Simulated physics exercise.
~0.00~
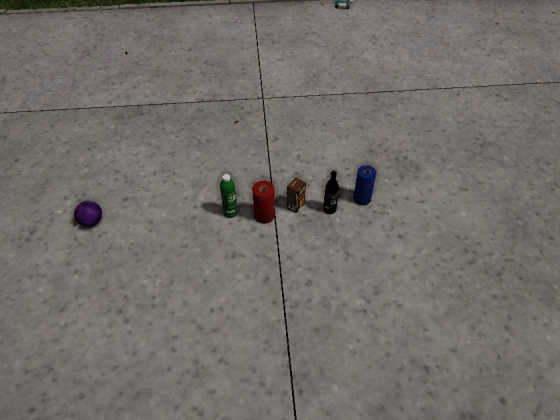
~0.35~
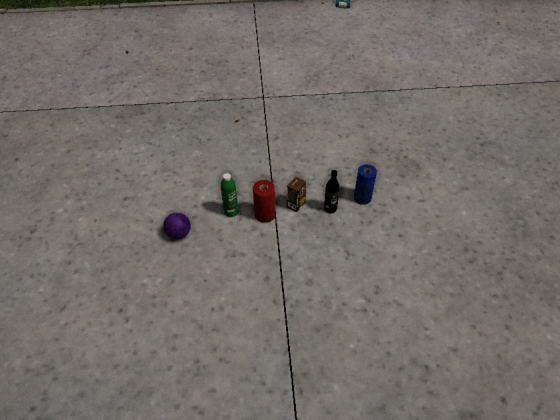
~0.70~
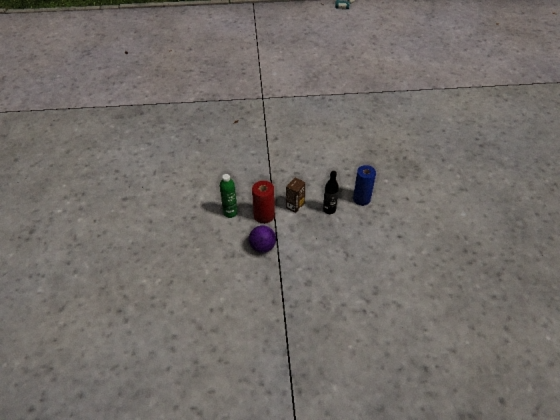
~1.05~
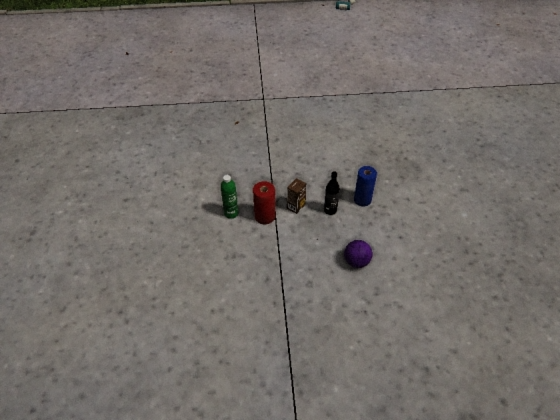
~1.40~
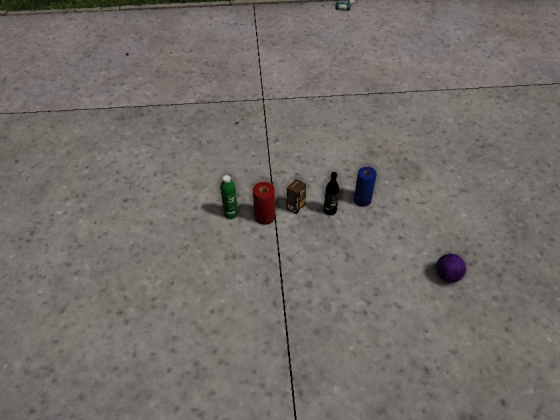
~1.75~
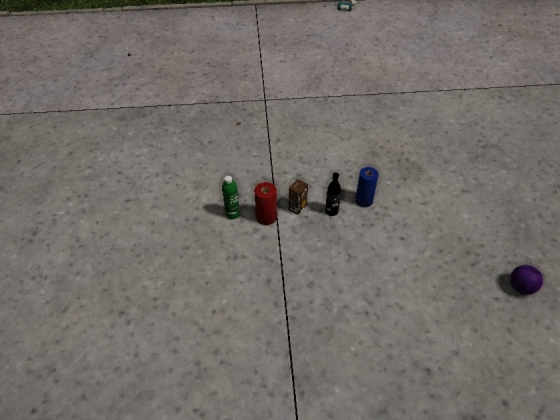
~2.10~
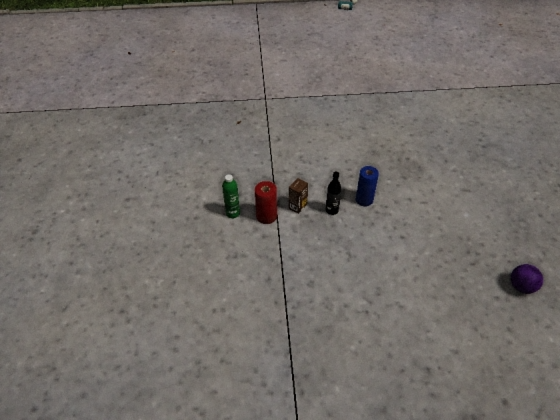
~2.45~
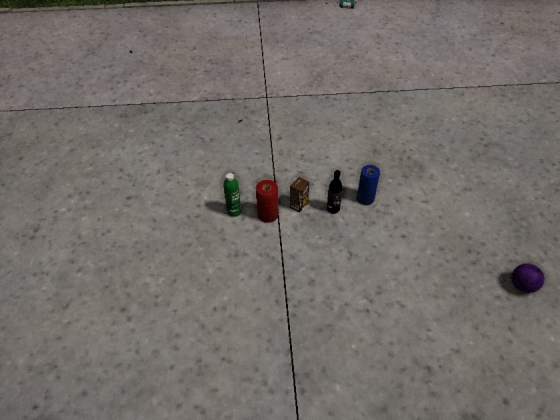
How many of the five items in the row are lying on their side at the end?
None of them are; the two bottles, the two rolls and the carton all remain upright after the ball rolls past in front of them.
